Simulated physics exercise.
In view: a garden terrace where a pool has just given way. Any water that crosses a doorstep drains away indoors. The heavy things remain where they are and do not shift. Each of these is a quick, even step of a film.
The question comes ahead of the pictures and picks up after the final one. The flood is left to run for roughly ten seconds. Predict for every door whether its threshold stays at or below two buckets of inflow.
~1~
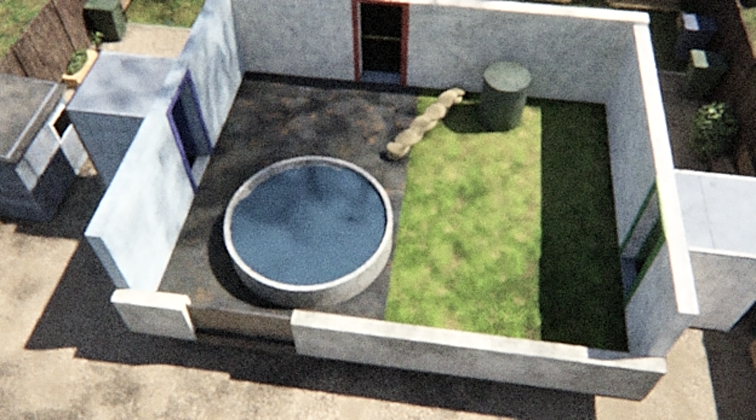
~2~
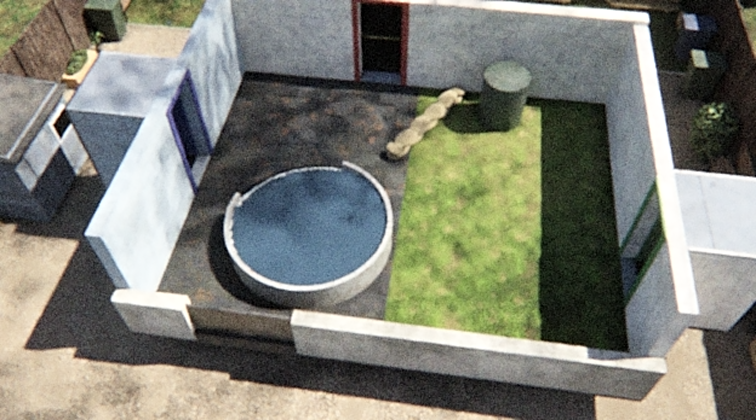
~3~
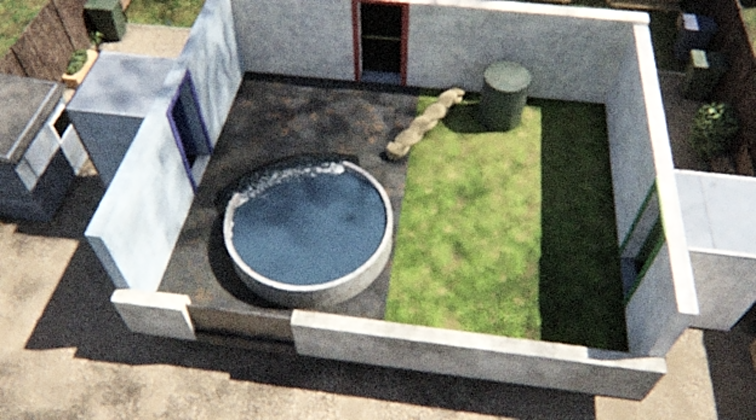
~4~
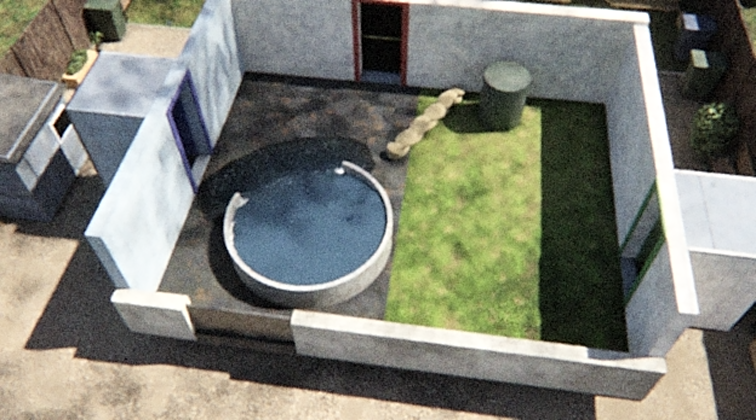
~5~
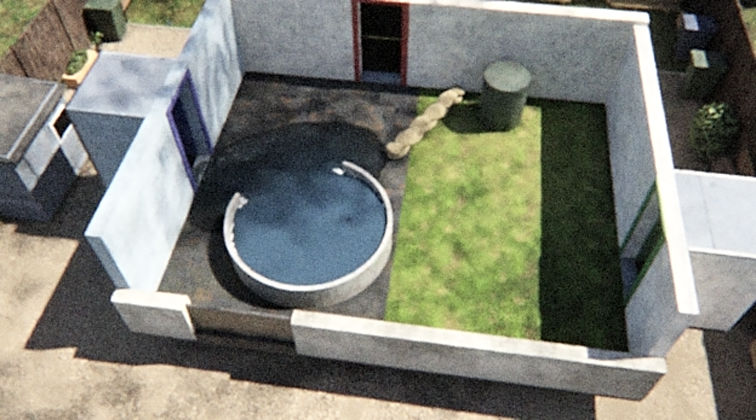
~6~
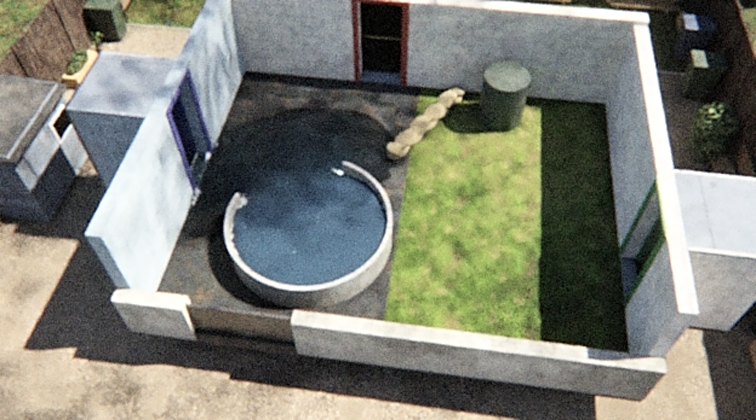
The blue door goes above two buckets. The green door stays at or below. The red door goes above two buckets.
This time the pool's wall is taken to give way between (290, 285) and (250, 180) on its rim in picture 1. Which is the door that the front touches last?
I say the green door.
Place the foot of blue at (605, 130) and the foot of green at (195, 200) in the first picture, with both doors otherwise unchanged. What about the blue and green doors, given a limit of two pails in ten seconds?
One by one: The blue door takes less, the green door is over.
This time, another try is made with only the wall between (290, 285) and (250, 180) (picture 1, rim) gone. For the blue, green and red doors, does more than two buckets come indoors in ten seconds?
So the blue one ends up above, the green one ends up below and the red one ends up below.
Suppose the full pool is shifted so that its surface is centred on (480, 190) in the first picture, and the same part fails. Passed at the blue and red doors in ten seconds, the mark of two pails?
So the blue door breaks the limit, and likewise the red door remains within bounds.
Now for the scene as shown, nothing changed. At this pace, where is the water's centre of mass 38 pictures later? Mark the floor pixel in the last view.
I'd say near (319, 157).
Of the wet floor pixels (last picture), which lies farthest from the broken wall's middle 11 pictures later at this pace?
The farthest point of the front sits at (431, 88).
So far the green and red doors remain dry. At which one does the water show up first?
The door marked red.
A moment on, water covers 30 % of the floor; the blue door over two buckets in, the green door not reached, the red door wet at the sill, nothing in.
Next, water covers 30 % of the floor; the blue door far over two buckets in, the green door not reached, the red door wet at the sill, nothing in.
Then, water covers 30 % of the floor; the blue door far over two buckets in, the green door not reached, the red door under two buckets in.
Later, water covers 45 % of the floor; the blue door far over two buckets in, the green door not reached, the red door over two buckets in.
In the end, water covers 70 % of the floor; the blue door far over two buckets in, the green door not reached, the red door over two buckets in.
